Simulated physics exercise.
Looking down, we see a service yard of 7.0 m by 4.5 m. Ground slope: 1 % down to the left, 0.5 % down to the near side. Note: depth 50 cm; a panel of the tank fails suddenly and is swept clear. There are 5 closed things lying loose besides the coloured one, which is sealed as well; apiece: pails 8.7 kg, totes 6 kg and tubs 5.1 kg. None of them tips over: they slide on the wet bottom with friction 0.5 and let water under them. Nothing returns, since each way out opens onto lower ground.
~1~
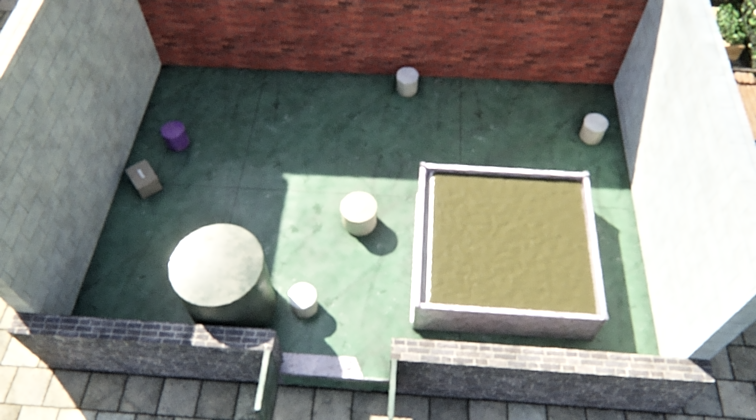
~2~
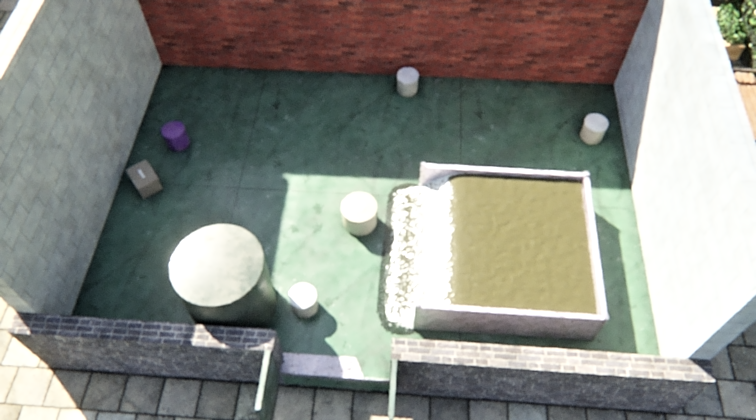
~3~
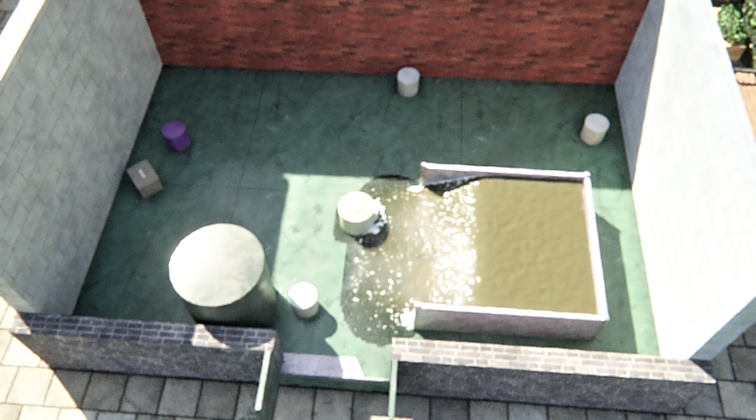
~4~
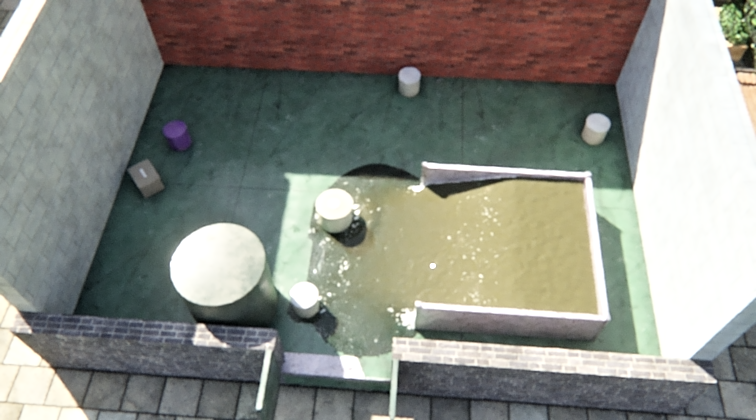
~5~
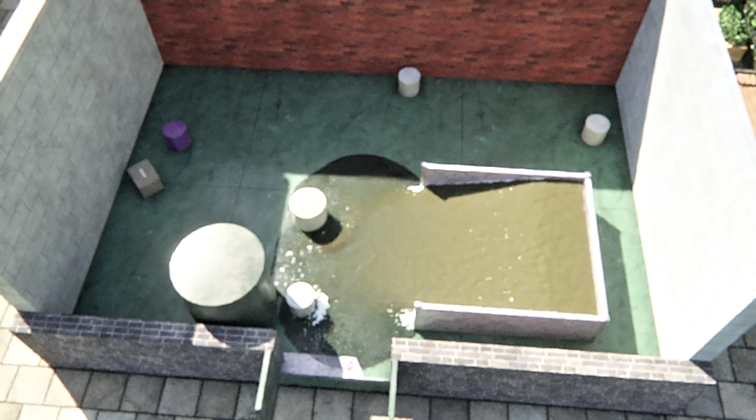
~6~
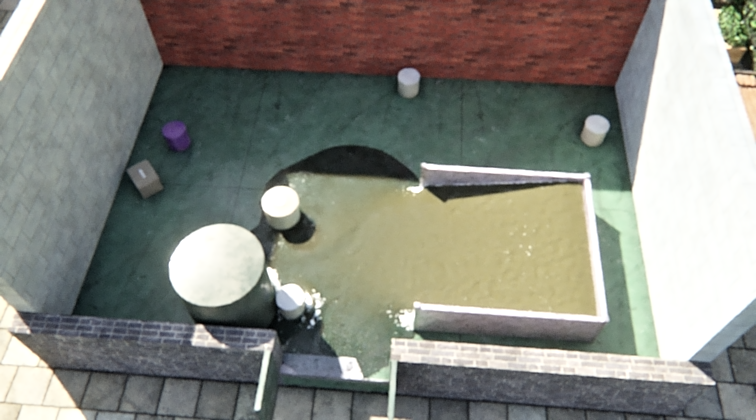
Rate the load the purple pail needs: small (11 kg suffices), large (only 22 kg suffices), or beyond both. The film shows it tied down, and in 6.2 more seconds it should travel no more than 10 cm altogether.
Beyond both.
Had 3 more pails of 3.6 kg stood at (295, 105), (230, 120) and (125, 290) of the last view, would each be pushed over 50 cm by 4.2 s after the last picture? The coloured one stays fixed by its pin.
One after another they come out beyond the mark, beyond the mark, beyond the mark.
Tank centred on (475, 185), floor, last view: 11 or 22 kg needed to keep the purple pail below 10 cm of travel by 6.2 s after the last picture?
Then both masses fall short.
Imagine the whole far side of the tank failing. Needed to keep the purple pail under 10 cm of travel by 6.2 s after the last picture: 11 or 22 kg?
So only the heavier pick.
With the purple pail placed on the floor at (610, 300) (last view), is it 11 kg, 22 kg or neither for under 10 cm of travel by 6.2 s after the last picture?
Lab note - result: Lighter mass suffices.
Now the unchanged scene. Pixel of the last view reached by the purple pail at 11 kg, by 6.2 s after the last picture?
It should be close to (322, 72) in the last view.
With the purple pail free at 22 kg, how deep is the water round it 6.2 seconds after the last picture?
Something like 11 centimetres.
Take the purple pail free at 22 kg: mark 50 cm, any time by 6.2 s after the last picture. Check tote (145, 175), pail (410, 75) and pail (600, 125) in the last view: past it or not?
First one crosses the line, second one stays inside, third one stays inside.
Then, 0.6 s after the last picture the purple pail would be 0 cm from its start with 11 kg and 0 cm from its start with 22 kg; 0 cm of water round it then.
Then, 2.3 s after the last picture the purple pail would be 68 cm from its start with 11 kg and 12 cm from its start with 22 kg; 14 cm of water round it then.
Then, 4.2 s after the last picture the purple pail would be 162 cm from its start with 11 kg and 31 cm from its start with 22 kg; 15 cm of water round it then.
Then, 6.2 s after the last picture the purple pail would be 228 cm from its start with 11 kg and 31 cm from its start with 22 kg; 11 cm of water round it then.
